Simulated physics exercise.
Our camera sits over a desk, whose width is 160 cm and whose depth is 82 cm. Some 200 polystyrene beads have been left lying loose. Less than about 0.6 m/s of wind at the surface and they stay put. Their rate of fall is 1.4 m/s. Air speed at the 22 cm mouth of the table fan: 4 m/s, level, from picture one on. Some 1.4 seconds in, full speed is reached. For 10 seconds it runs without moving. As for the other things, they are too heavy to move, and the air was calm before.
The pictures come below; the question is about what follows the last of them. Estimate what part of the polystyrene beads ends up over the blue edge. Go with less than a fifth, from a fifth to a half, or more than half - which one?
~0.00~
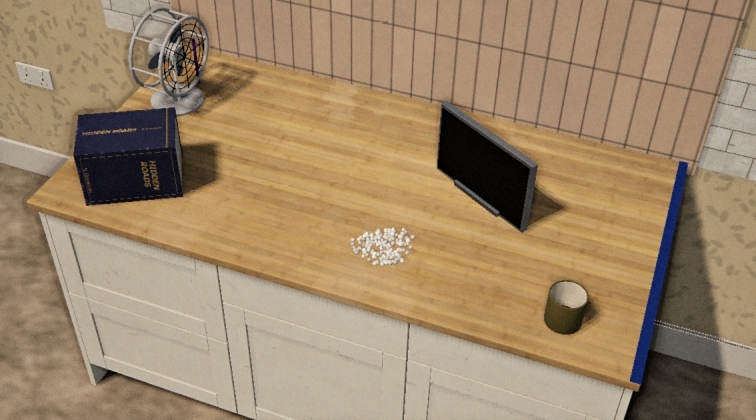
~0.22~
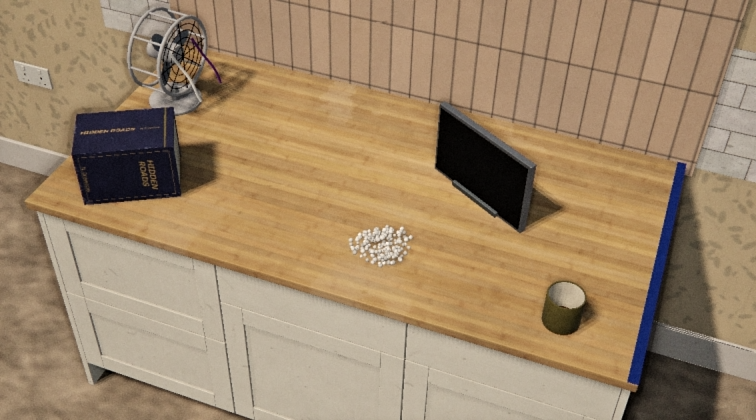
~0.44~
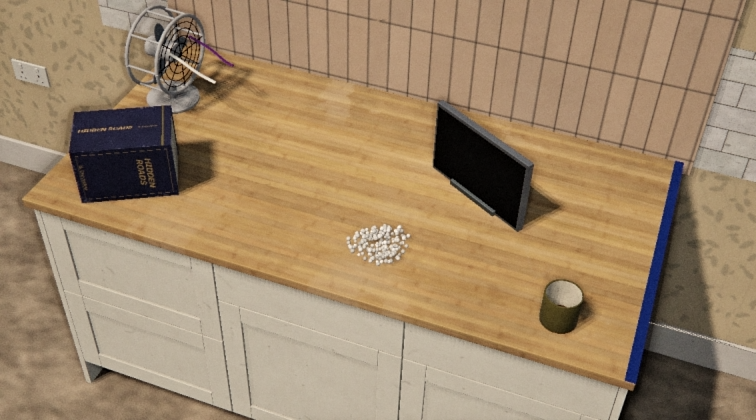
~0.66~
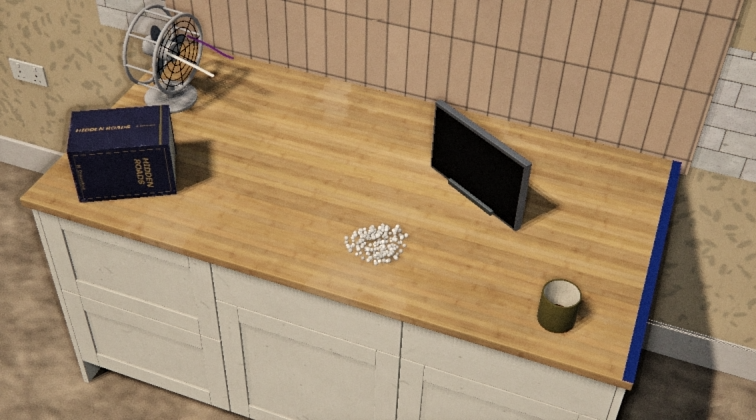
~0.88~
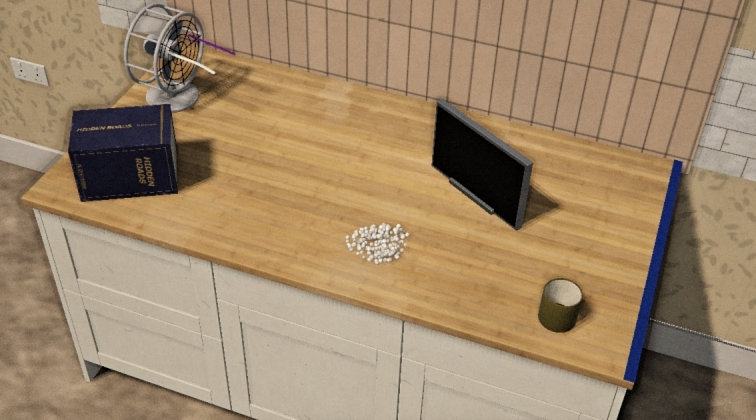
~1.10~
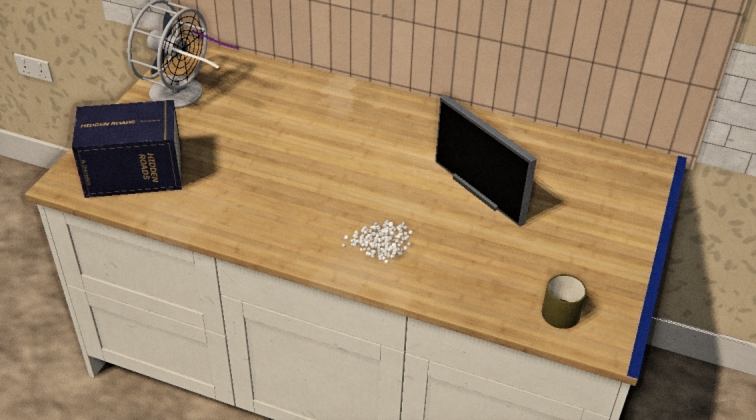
I would go with below one fifth.
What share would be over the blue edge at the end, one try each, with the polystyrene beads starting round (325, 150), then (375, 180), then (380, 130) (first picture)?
Taking the three spots in order, you'd get around 30 percent, 2 percent and 80 percent.
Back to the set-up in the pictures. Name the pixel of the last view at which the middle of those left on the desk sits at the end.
Near (354, 276).
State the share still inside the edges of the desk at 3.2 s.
Close to 80 in a hundred are still there.
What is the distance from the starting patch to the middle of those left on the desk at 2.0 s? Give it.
Roughly 15 centimetres.
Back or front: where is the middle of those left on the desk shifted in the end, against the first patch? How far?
The middle ends up nearer the front end, around 15 cm off.
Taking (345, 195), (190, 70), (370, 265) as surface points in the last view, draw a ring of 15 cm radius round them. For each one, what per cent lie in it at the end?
Taking the spots one by one, around 0 %, 0 % and 80 %.
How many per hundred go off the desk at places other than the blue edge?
Roughly 15 per cent.
After 2.0 s, 22 % are on the move or not yet settled, 0 % are over the blue edge; the middle of those still in play is near (358, 275).
After 3.2 s, 8 % are on the move or not yet settled, 0 % are over the blue edge; the middle of those still in play is near (354, 276).
After 5.5 s, 8 % are on the move or not yet settled, 0 % are over the blue edge; the middle of those still in play is near (354, 276).
After 10.0 s, at the end, 0 % are over the blue edge; the middle of those still in play is near (354, 276).
